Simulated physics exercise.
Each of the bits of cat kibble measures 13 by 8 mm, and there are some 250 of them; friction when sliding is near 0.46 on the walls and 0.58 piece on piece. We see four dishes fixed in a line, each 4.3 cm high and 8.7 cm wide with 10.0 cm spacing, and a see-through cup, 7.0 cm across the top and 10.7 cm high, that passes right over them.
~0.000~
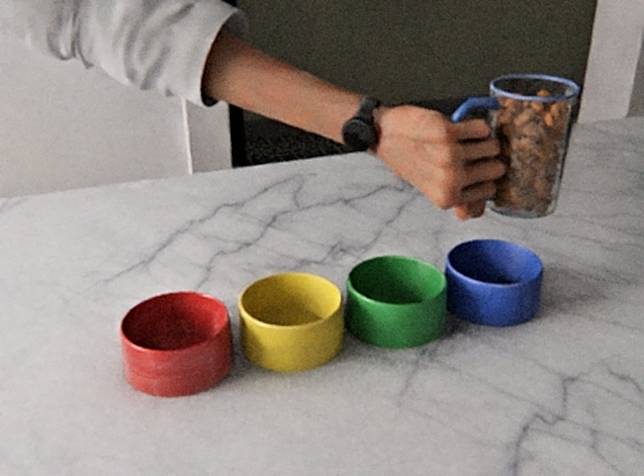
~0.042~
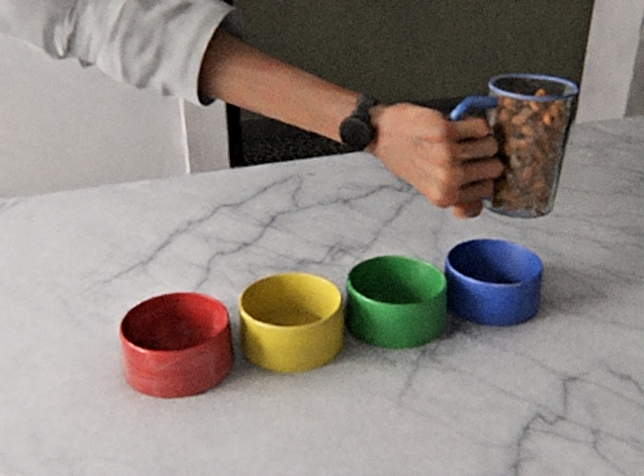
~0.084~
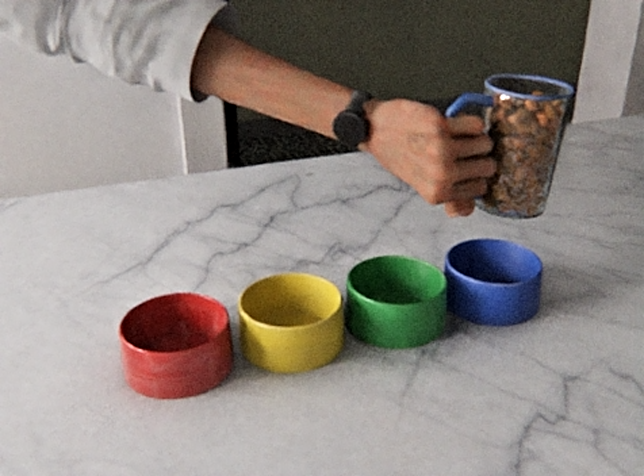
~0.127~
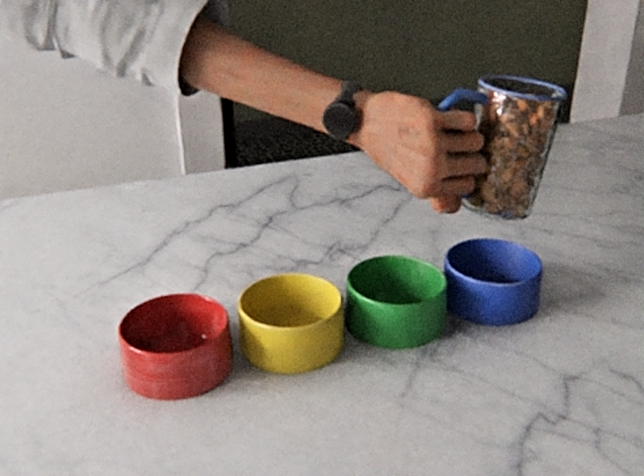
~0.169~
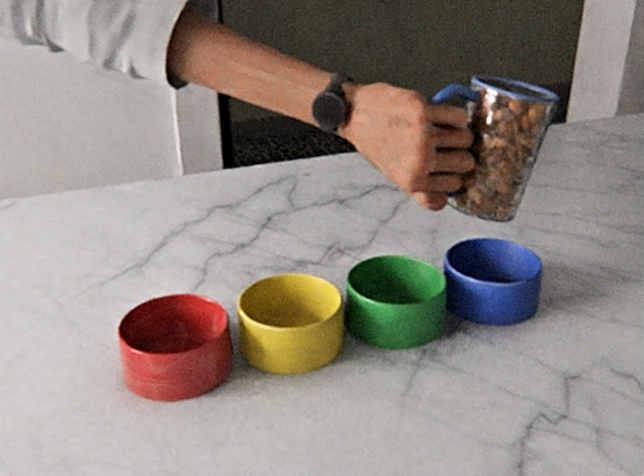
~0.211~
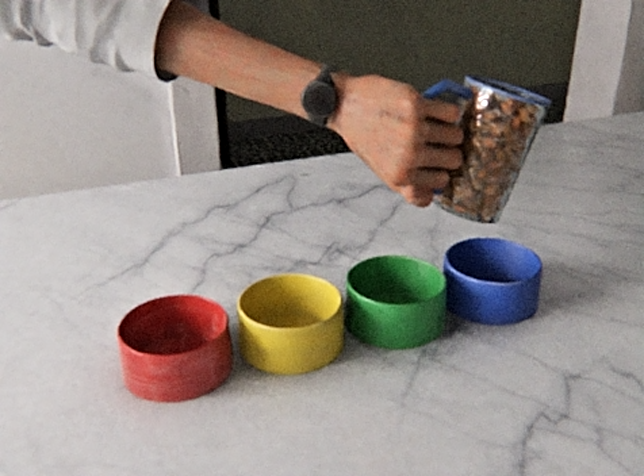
The clip opens on a hand holding a clear, blue-rimmed cup of brown kibble upright above a marble table, near a row of red, yellow, green and blue dishes. The hand then moves the cup a short way left while tilting it gradually to the right, the kibble still inside.
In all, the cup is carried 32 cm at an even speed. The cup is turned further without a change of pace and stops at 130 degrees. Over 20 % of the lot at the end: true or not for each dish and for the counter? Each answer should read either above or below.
Red - below, blue - below, green - below, yellow - above, counter - above.
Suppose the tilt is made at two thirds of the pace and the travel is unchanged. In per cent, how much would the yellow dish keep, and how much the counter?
I'd expect yellow to end at 50 and the counter at 40.
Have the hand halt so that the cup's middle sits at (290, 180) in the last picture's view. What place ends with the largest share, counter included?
Most of it ends up at green.
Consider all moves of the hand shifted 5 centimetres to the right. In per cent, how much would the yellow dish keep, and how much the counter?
Yellow: 80; counter: 10.
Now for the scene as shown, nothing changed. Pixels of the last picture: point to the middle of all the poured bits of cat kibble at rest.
Estimated resting centre: Around (266, 337).
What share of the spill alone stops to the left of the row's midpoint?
I'd estimate close to 100 in a hundred.
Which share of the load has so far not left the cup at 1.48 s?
Roughly 10 in a hundred.
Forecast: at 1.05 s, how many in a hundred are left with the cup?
Close to 85 in a hundred.
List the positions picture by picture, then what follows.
Cup at (527, 147), tilt 0 degrees, lip at (570, 83), moved 0.0 cm; middle of the pieces at (527, 150); blue dish at (494, 262); green dish at (397, 279); yellow dish at (291, 299); red dish at (175, 320), in the first frame.
Cup at (525, 147), tilt 1 degrees, lip at (569, 83), moved 0.2 cm; middle of the pieces at (525, 149), in the second frame.
Cup at (519, 147), tilt 3 degrees, lip at (565, 85), moved 0.8 cm; middle of the pieces at (519, 150), in the third frame.
Cup at (508, 148), tilt 8 degrees, lip at (557, 89), moved 1.8 cm; middle of the pieces at (508, 151), in the fourth frame.
Cup at (497, 150), tilt 12 degrees, lip at (549, 93), moved 2.9 cm; middle of the pieces at (496, 152), in the fifth frame.
Cup at (485, 151), tilt 17 degrees, lip at (540, 98), moved 4.0 cm; middle of the pieces at (485, 154); blue dish at (493, 260); green dish at (396, 279); yellow dish at (290, 301); red dish at (173, 324). Its pace works out near 115 degrees a second; the hand travels 27 cm a second, in the sixth frame.
Then, at 0.72 s, tilt 74 degrees; cup holds 100 %.
After 1.05 s, tilt 112 degrees; cup holds 85 %, yellow 5 %.
After 1.48 s, tilt 130 degrees; cup holds 10 %, red 15 %, yellow 45 %.
In the end, at 2.2 s, red 10 %, blue 0 %, green 0 %, yellow 50 %, counter 35 %.
